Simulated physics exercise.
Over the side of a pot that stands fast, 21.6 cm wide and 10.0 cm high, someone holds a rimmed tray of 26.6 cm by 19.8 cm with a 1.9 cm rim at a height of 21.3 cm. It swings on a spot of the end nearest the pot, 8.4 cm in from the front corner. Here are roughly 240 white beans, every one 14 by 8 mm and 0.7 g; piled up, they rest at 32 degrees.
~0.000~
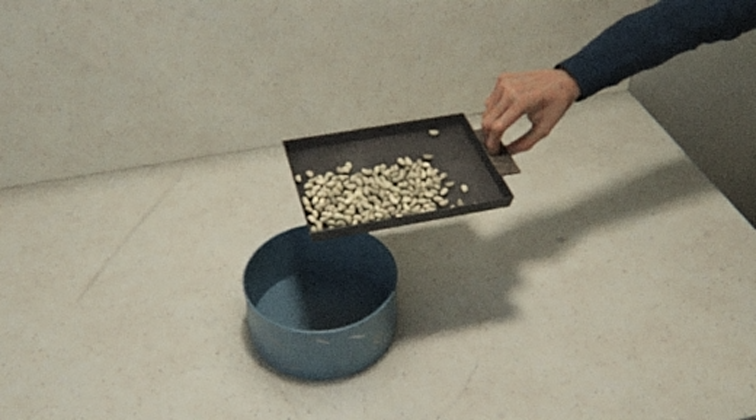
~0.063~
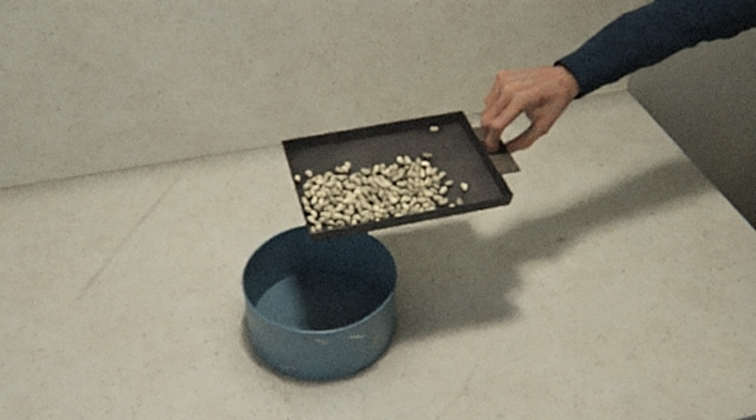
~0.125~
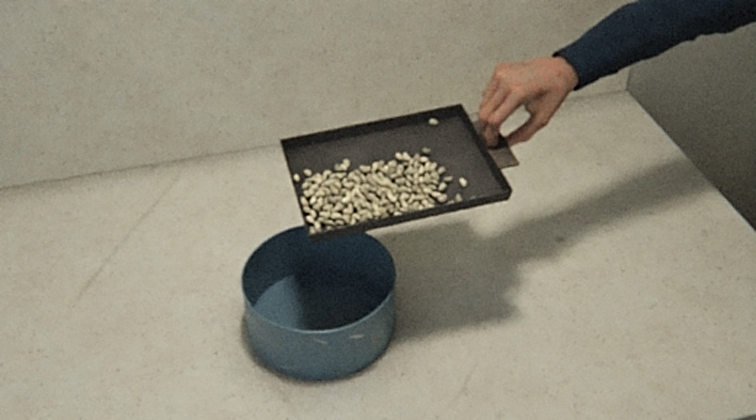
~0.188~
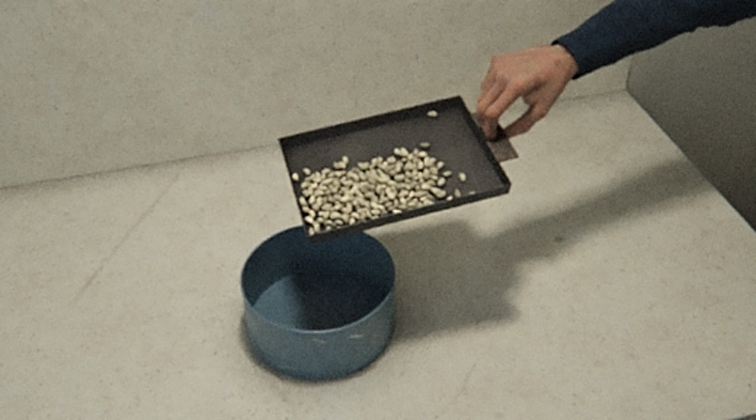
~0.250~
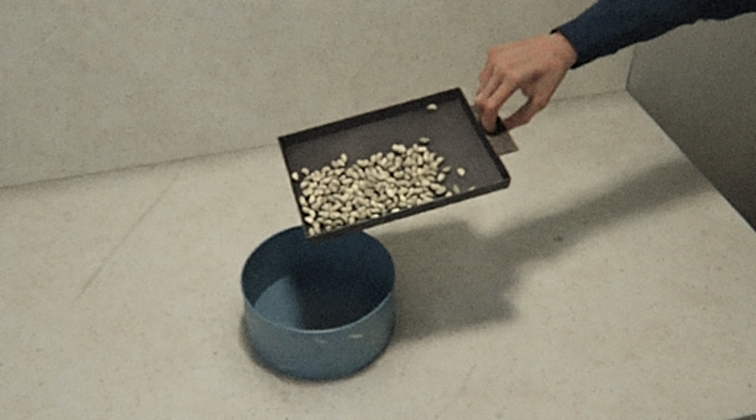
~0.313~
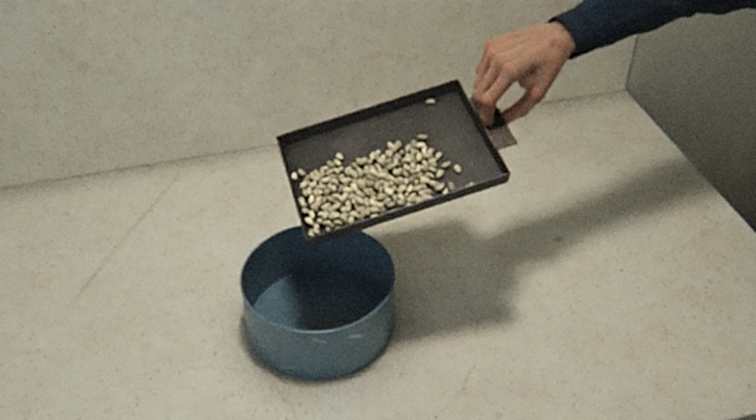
A hand slowly tilts a dark tray of pale beans above a blue pot.
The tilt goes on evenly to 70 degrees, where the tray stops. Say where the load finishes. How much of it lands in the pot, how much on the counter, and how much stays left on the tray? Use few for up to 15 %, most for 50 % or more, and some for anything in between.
Share by place: Pot most, counter few, tray some.
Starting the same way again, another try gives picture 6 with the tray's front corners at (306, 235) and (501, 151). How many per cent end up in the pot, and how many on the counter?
Final per cent - pot 55, counter 5.
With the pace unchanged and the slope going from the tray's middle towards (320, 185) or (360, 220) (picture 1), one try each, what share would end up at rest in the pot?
Estimate: Some 50 % and some 75 % respectively.
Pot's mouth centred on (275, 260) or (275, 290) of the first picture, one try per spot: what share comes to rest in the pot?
About 40 percent the first time and about 75 percent the second.
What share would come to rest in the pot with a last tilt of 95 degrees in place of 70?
I'd expect some 100 per cent in the pot.
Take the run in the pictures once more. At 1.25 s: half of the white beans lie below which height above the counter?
Roughly 26 centimetres, give or take.
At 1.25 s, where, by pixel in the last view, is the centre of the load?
Roughly (336, 183).
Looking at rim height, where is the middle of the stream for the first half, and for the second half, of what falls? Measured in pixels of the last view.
First near (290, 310), later near (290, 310).
After 0.88 s, tilt 40 degrees; the tray holds 100 %, the pot 0 %.
After 1.25 s, tilt 58 degrees; the tray holds 100 %, the pot 0 %.
After 1.71 s, tilt 70 degrees; the tray holds 50 %, the pot 30 %.
By 2.9 s all is still; pot 70 %, counter 5 %, tray 25 %.
